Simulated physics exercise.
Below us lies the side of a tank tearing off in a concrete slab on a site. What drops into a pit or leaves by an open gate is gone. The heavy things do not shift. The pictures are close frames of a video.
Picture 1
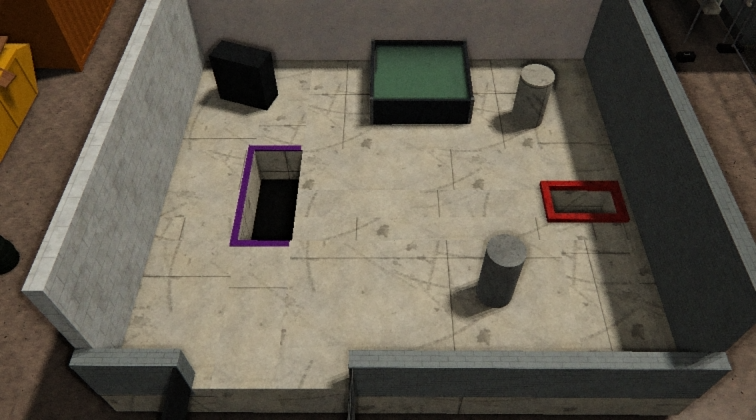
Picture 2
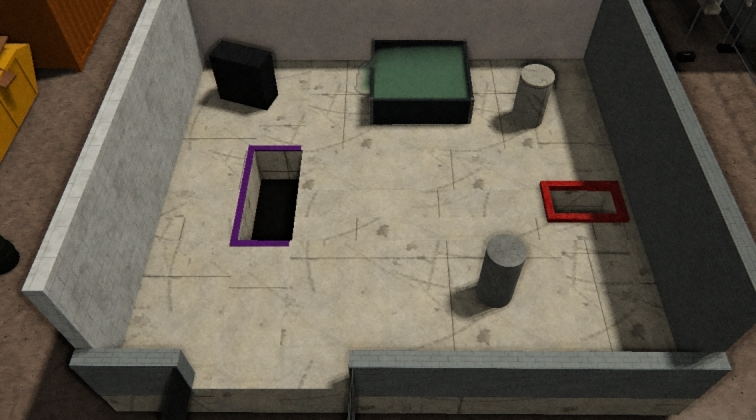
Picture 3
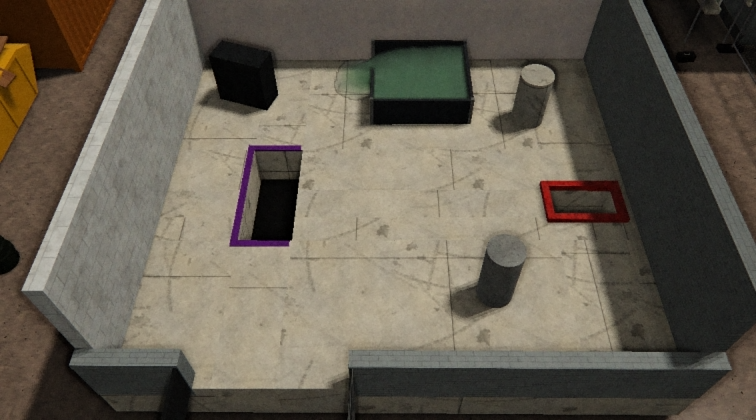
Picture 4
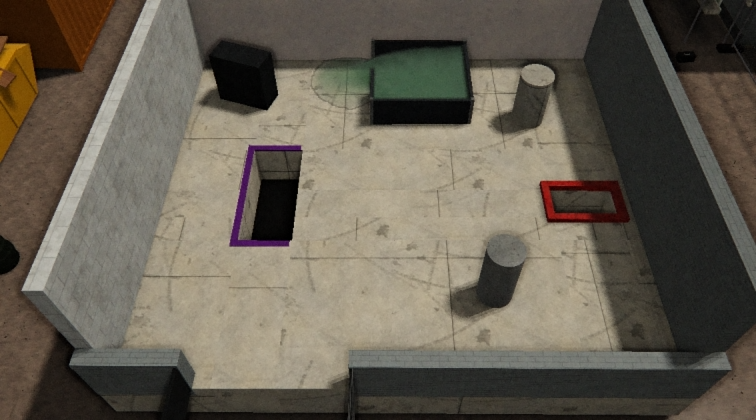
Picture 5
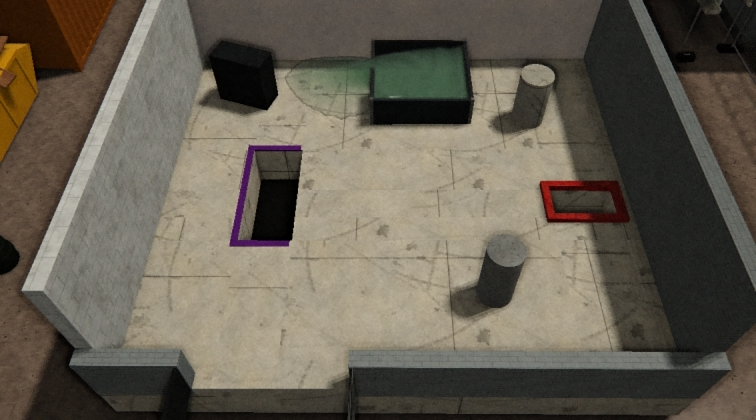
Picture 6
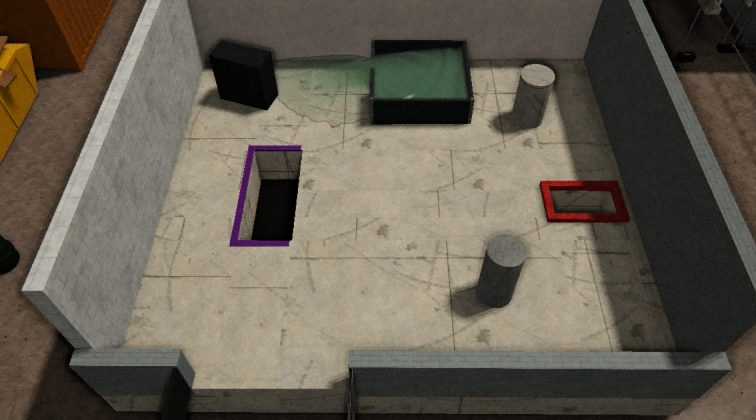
The clip shows a walled concrete slab with a black block, two grey cylinders, and purple-edged and red-edged openings; greenish water pours from the left side of a dark-sided tank and spreads leftward across the floor to the block.
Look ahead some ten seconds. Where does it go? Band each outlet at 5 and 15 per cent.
One by one: The gate takes between 5 and 15 %; the red pit takes less than 5 %; the purple pit takes more than 15 %.
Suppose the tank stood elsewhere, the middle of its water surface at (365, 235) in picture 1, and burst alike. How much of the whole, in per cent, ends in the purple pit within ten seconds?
Parts in a hundred: Purple 75.
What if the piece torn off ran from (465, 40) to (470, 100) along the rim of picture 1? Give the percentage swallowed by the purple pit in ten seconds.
Roughly, in per cent: Purple 6.
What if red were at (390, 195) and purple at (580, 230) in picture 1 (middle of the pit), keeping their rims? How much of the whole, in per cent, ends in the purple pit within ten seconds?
Per cent: Purple 0.
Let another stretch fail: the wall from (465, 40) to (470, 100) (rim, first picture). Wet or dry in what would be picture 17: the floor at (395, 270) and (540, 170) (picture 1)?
As listed: Not flooded, flooded.
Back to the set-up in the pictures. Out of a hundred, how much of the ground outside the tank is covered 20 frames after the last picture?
About 20 per cent.
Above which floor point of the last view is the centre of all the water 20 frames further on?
Near (325, 99).
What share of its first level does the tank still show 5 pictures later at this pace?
Roughly 72 per cent.
A moment on, water covers 10 % of the floor; the gate 0 %, the red pit 0 %, the purple pit 0 %.
Next, water covers 15 % of the floor; the gate 0 %, the red pit 0 %, the purple pit 0 %.
Then, water covers 20 % of the floor; the gate 0 %, the red pit 0 %, the purple pit 2 %.
Later, water covers 35 % of the floor; the gate 2 %, the red pit 0 %, the purple pit 12 %.
In the end, water covers 40 % of the floor; the gate 7 %, the red pit 0 %, the purple pit 23 %.
